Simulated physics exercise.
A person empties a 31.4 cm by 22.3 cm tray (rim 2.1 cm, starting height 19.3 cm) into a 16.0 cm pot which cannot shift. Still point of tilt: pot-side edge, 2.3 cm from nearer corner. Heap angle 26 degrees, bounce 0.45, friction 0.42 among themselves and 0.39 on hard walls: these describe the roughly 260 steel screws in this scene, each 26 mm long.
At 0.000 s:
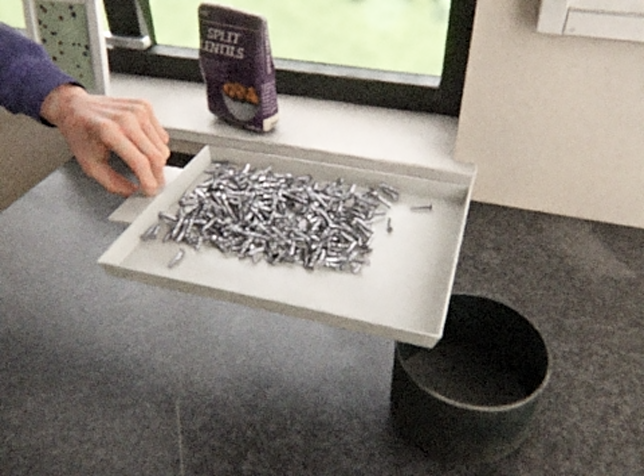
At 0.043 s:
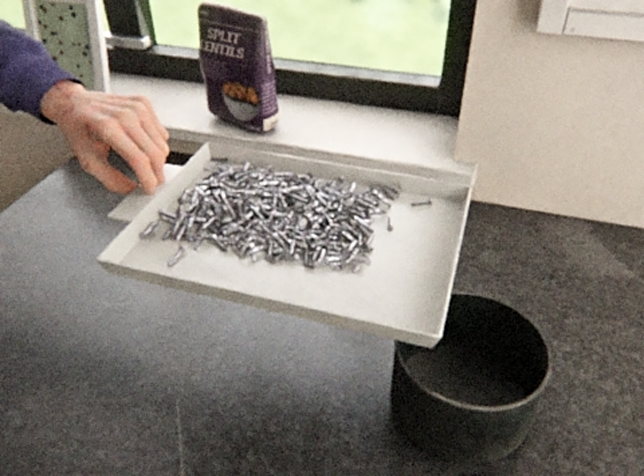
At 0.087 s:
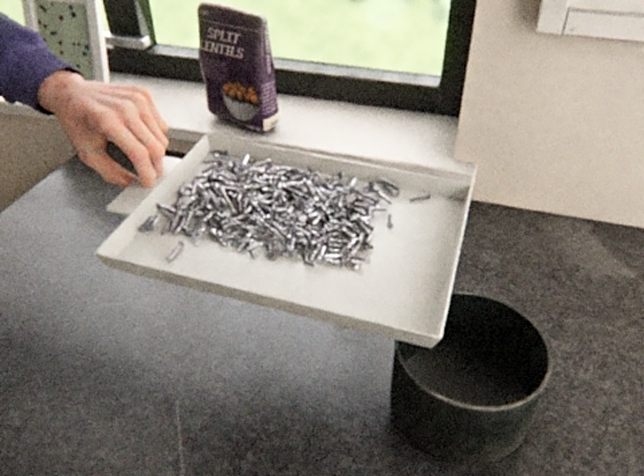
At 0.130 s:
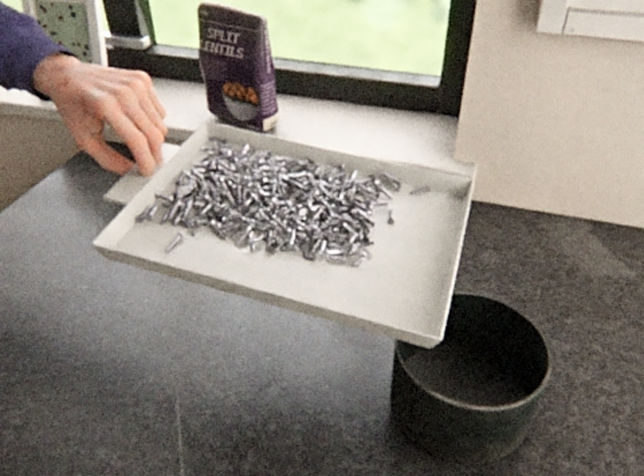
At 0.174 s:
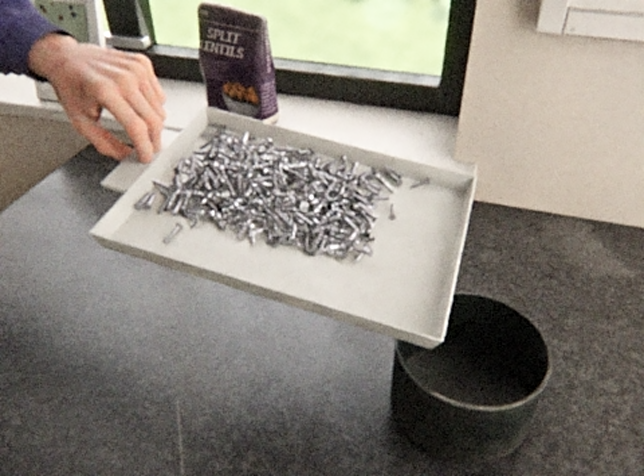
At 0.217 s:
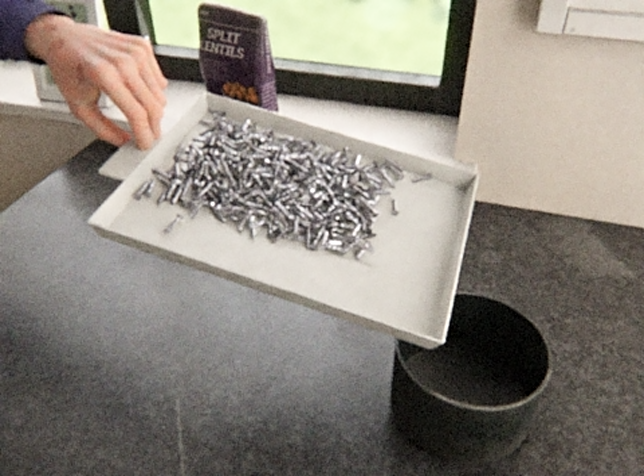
On a dark countertop by a window, a hand at the left raised one side of a pale tray of small metal screws, tilting it slightly toward a black pot while the screws stayed heaped together.
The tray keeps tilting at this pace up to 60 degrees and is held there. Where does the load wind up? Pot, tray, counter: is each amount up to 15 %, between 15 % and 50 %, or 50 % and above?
Pot: Up to 15 %; tray: Between 15 % and 50 %; counter: 50 % and above.
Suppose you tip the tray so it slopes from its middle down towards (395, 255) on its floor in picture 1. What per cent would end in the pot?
The share comes to about 40 in a hundred.
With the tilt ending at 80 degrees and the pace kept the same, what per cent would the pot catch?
I'd say close to 10 percent.
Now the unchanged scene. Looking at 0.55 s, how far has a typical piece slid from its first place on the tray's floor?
About 3 cm.
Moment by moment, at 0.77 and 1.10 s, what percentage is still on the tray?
Roughly 100 then 35.
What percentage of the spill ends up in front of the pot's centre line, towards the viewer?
I'd put it at around 100 per cent.
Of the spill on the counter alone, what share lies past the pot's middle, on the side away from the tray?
I reckon around 90 per cent.
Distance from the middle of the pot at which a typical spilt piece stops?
Some 18 cm, give or take.
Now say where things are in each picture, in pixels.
Tray tilt 0 degrees, front corners at (105, 258) and (434, 330); middle of the pieces at (280, 208); pot at (472, 345), in the first picture.
Tray tilt 1 degrees, front corners at (105, 256) and (434, 331); middle of the pieces at (280, 206), in the second picture.
Tray tilt 2 degrees, front corners at (103, 250) and (435, 331); middle of the pieces at (280, 201), in the third picture.
Tray tilt 5 degrees, front corners at (101, 241) and (435, 332), lowest corner right front; middle of the pieces at (280, 193), in the fourth picture.
Tray tilt 8 degrees, front corners at (99, 230) and (437, 333), lowest corner right front; middle of the pieces at (280, 184), in the fifth picture.
Tray tilt 11 degrees, front corners at (97, 220) and (438, 335), lowest corner right front; middle of the pieces at (281, 176); pot at (472, 345). Its pace works out near 70 degrees a second, in the sixth picture.
Then, at 0.55 s, tilt 35 degrees; the tray holds 100 %, the pot 0 %.
After 0.77 s, tilt 51 degrees; the tray holds 100 %, the pot 0 %.
Then, at 1.10 s, tilt 60 degrees; the tray holds 35 %, the pot 5 %.
At rest (2.3 s), pot 5 %, tray 35 %, counter 60 %.
